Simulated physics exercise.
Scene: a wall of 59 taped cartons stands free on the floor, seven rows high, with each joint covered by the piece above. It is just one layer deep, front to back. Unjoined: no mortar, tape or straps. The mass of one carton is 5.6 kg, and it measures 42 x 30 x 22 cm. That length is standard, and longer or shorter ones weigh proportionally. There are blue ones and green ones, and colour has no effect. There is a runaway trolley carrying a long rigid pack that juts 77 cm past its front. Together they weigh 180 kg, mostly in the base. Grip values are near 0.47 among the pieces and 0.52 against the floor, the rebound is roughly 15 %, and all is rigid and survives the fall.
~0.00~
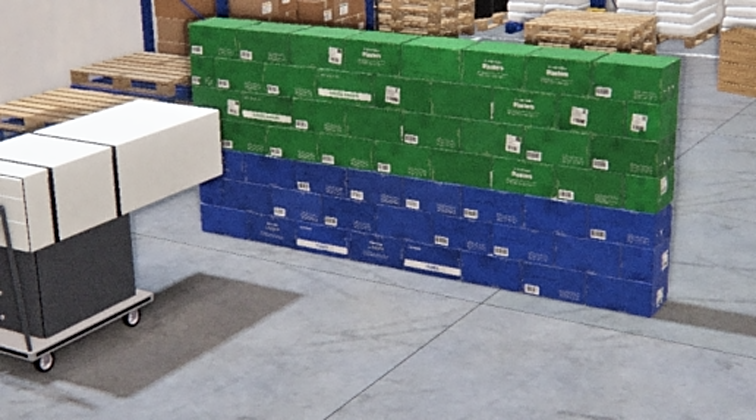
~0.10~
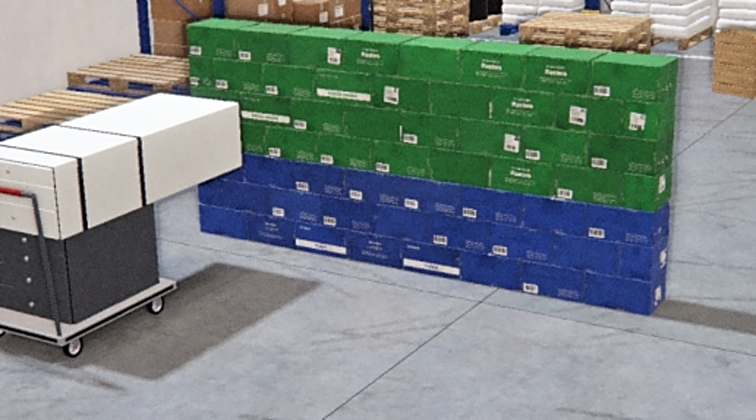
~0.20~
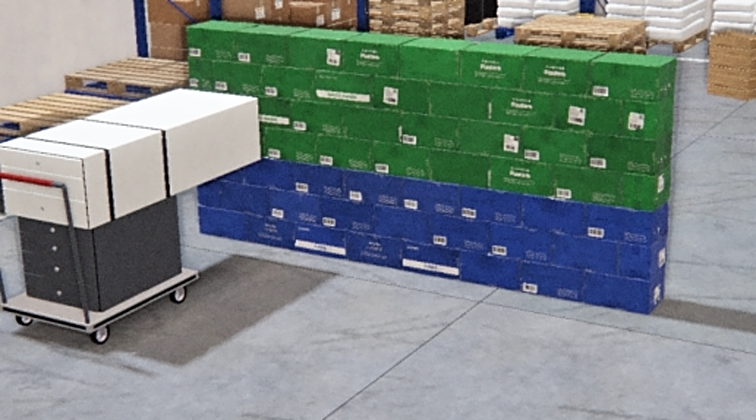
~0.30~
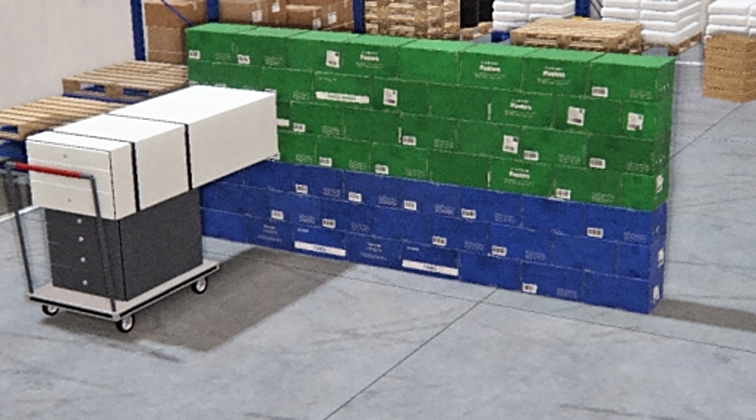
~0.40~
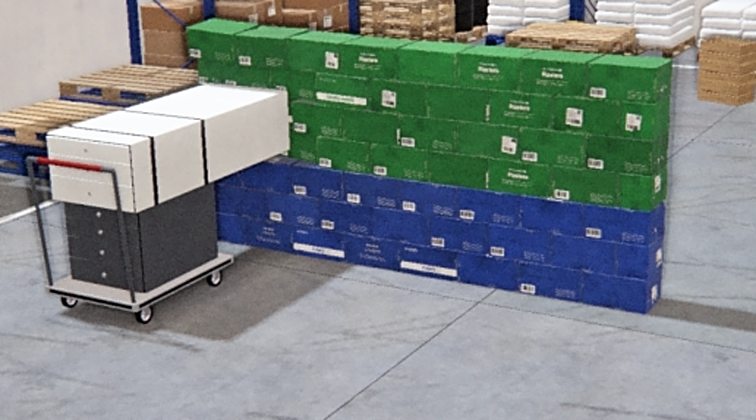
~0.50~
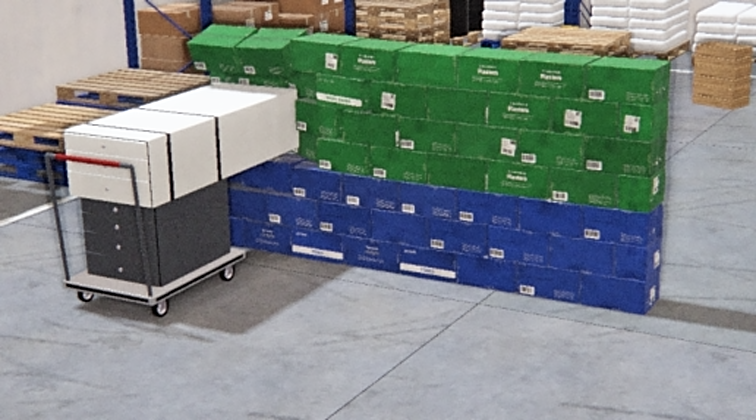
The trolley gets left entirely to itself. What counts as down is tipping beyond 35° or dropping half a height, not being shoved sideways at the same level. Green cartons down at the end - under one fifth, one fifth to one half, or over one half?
One fifth to one half.
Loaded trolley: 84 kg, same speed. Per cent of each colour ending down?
The split would be blue 10, then green 40 per cent.
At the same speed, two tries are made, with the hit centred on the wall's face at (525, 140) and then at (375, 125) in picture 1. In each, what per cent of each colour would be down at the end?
First try then second: Blue 0 and 0, green 50 and 40 per cent.
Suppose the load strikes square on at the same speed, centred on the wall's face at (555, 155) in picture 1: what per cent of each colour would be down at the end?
Down at the end: Blue 10 percent, green 40 percent.
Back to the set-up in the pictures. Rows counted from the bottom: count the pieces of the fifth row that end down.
3, all told.
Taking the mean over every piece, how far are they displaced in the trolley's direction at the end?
35 cm or so.
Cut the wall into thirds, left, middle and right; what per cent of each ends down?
Per cent - left 70, middle 10, right 0.
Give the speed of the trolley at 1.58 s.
The trolley is doing roughly 0.2 m/s at that moment.
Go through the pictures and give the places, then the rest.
In the first picture (each place is the centre of the face we see best; the camera moves round a little), load (214, 132) 67 cm short of the wall; top green carton (627, 83); top blue carton (554, 217); all as stacked.
In the second picture, load (234, 124) 46 cm short of the wall; top green carton (625, 82).
In the third picture, load (253, 119) 24 cm short of the wall; top green carton (624, 82).
In the fourth picture, load (271, 114) 32 mm short of the wall; top green carton (623, 83).
In the fifth picture, load (283, 110) 14 cm into the wall's line; top green carton (621, 83); steepest lean 6°, the carton at (210, 46); 11 have shifted.
In the sixth picture, load (293, 108) 29 cm into the wall's line; top green carton (620, 85); top blue carton (549, 218); steepest lean 18°, the carton at (262, 62); 17 have shifted.
By 0.72 s, load 60 cm past the wall's line, still rolling; 8 of the 34 green cartons down (8 of 59 in all colours); top green carton unmoved.
By 1.04 s, load 94 cm past the wall's line, still rolling; 14 of the 34 green cartons down (16 of 59 in all colours); top green carton unmoved.
By 1.58 s, load 1.18 m past the wall's line, still rolling; 14 of the 34 green cartons down (17 of 59 in all colours); top green carton unmoved.
When it is over (3.0 s), load 1.20 m past the wall's line, stopped; 14 of the 34 green cartons down (17 of 59 in all colours); top green carton unmoved; top blue carton unmoved. That is 41 per cent. In pixels of the last frame, middles, top green carton near (628, 81), top blue carton near (558, 212).
